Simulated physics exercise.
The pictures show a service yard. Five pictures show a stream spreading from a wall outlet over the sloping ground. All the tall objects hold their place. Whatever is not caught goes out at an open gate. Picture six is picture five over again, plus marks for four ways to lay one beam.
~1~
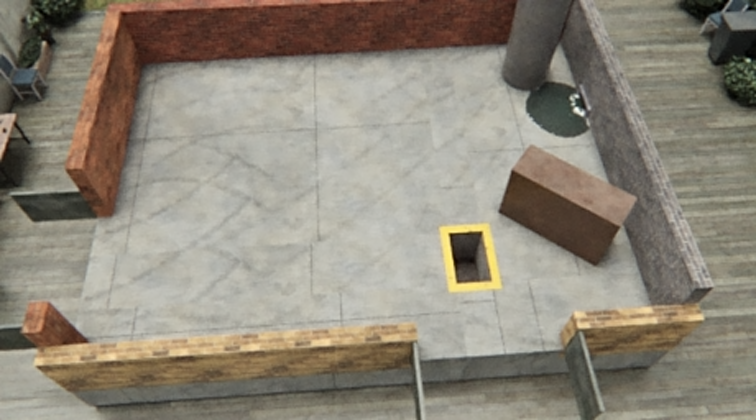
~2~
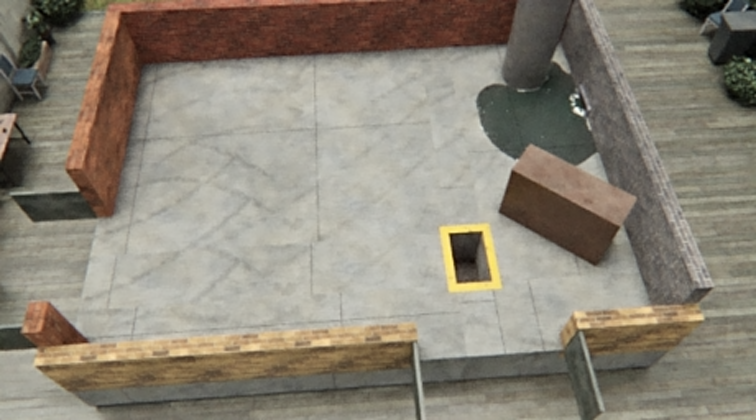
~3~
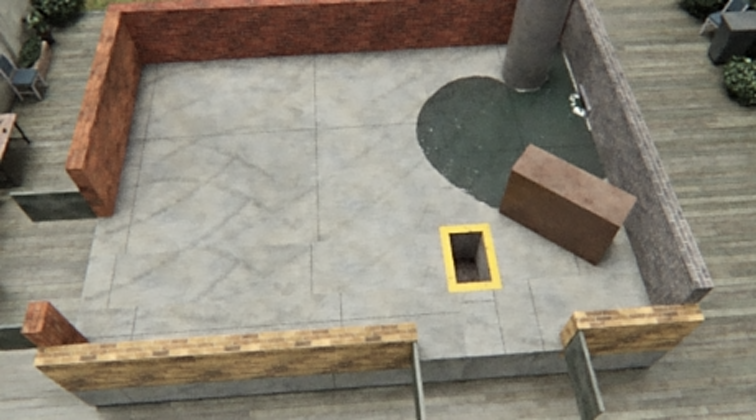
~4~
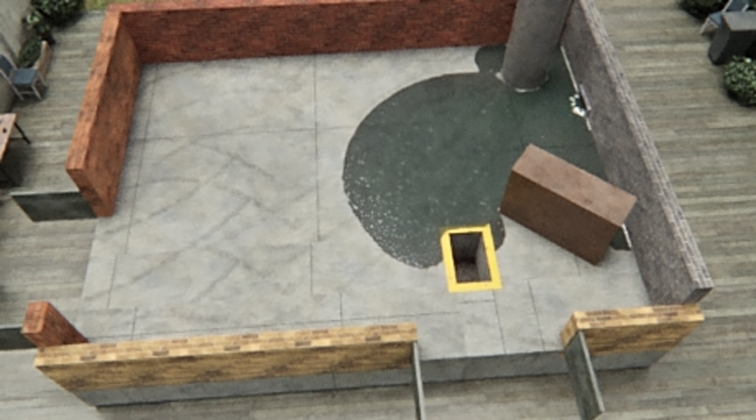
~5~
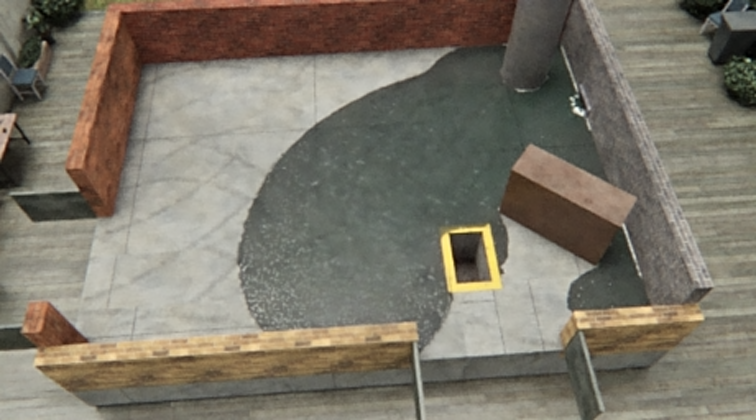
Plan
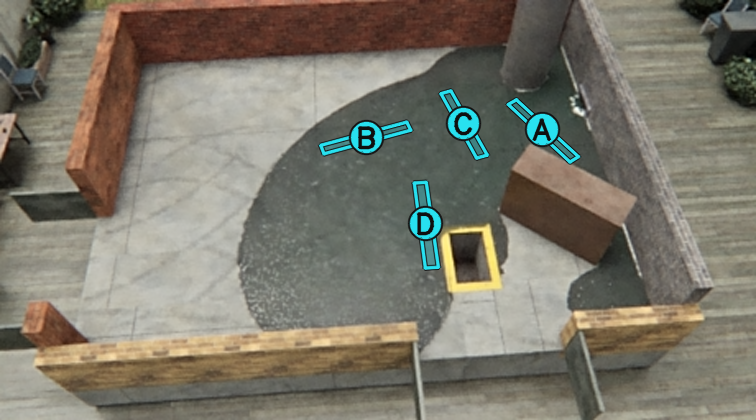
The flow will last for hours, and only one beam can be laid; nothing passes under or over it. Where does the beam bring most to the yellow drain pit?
Use place D.
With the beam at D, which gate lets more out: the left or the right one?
The left gate.
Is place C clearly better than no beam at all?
Yes, by a good deal.
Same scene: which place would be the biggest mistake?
It is A.
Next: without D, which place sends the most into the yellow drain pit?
Here it is place C.
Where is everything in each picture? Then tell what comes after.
Outfall at (584, 102); yellow drain pit at (470, 257); open gate at (101, 275); open gate at (486, 339); water covers 2 % of the ground and shows as far out as (533, 101); yellow drain pit still dry.
Water covers 7 % of the ground and shows as far out as (482, 109); yellow drain pit still dry.
Water covers 16 % of the ground and shows as far out as (423, 136); yellow drain pit still dry.
Water covers 28 % of the ground and shows as far out as (385, 242); yellow drain pit taking water.
Water covers 48 % of the ground and shows as far out as (252, 293); yellow drain pit taking water.
On the marked copy, A from (512, 102) to (574, 159); B from (322, 149) to (408, 126); C from (445, 92) to (481, 156); D from (431, 267) to (420, 182).
With A, about 7 % of the stream runs into the yellow drain pit, about 92 % out by the gates.
With B, about 15 % of the stream runs into the yellow drain pit, about 85 % out by the gates.
With C, about 26 % of the stream runs into the yellow drain pit, about 73 % out by the gates.
With D, about 39 % of the stream runs into the yellow drain pit, about 61 % out by the gates.
